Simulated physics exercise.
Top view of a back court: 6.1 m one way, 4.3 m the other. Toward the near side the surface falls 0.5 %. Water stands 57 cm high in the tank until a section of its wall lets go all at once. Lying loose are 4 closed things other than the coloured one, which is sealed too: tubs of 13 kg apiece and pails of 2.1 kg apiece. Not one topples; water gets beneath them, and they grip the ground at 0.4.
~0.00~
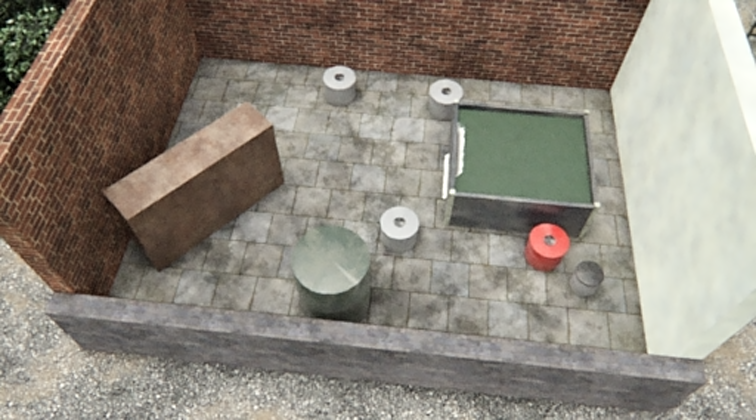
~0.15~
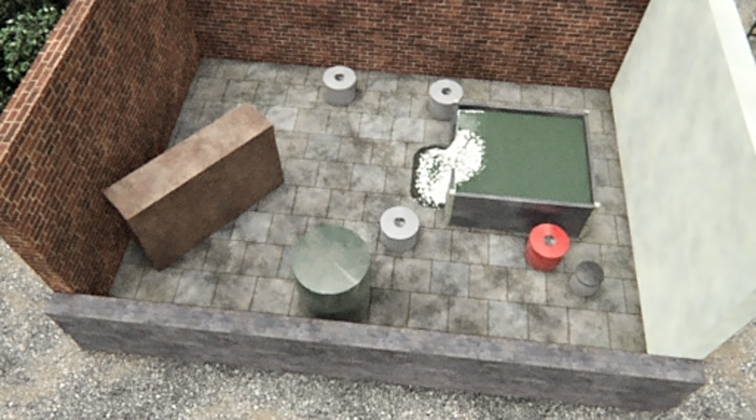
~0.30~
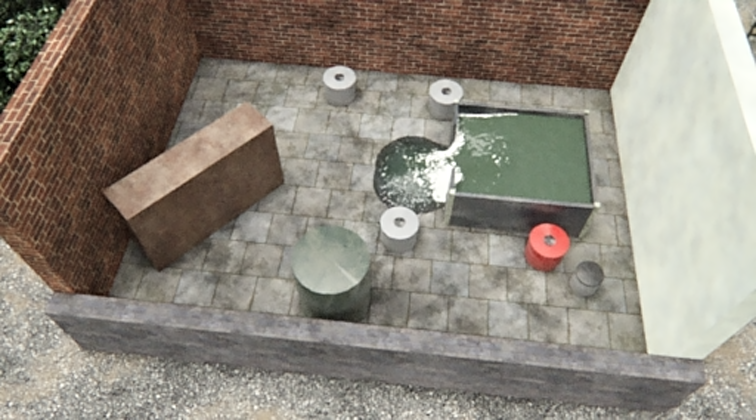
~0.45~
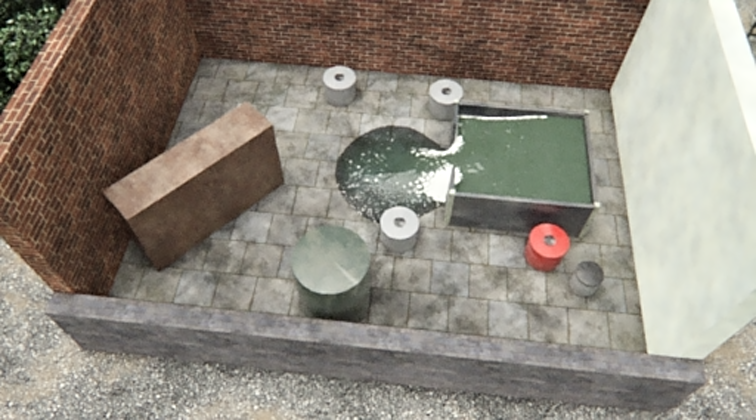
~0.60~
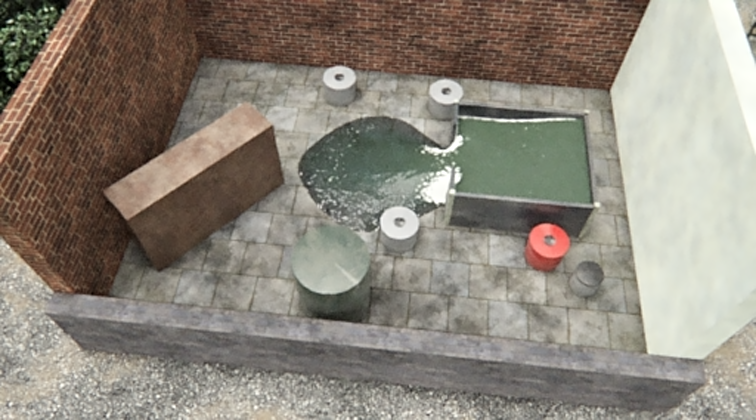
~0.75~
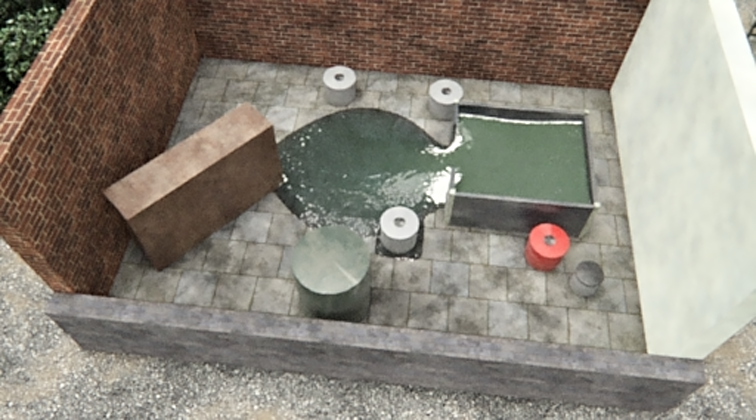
Green water pours from the open left side of a tank and spreads across the paving.
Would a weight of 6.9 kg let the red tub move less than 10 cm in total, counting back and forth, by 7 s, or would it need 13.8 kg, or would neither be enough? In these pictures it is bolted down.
6.9 kg would.
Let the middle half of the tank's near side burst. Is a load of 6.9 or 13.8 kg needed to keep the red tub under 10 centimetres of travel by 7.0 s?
In that case, both fall short.
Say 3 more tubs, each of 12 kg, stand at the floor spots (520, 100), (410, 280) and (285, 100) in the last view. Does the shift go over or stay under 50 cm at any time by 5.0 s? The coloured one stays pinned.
Within it, within it, beyond it.
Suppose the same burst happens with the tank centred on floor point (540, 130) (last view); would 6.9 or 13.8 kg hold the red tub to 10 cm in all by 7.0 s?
In that case the answer is that either mass works.
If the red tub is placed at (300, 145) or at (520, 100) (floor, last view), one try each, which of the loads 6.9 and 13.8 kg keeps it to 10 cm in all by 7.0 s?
One by one: No mass suffices; lighter mass suffices.
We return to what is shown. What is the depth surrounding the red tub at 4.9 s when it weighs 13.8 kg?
0 cm, roughly.
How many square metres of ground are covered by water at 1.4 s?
That flooded area is roughly 11.5 m2.
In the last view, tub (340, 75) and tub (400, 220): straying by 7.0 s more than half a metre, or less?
Result, in order - above threshold; below threshold.
After 1.4 s the red tub would be 0 cm from its start with 6.9 kg and 0 cm from its start with 13.8 kg; 0 cm of water round it then.
After 3.1 s the red tub would be 0 cm from its start with 6.9 kg and 0 cm from its start with 13.8 kg; 0 cm of water round it then.
After 4.9 s the red tub would be 0 cm from its start with 6.9 kg and 0 cm from its start with 13.8 kg; 0 cm of water round it then.
After 7.0 s the red tub would be 0 cm from its start with 6.9 kg and 0 cm from its start with 13.8 kg; 0 cm of water round it then.
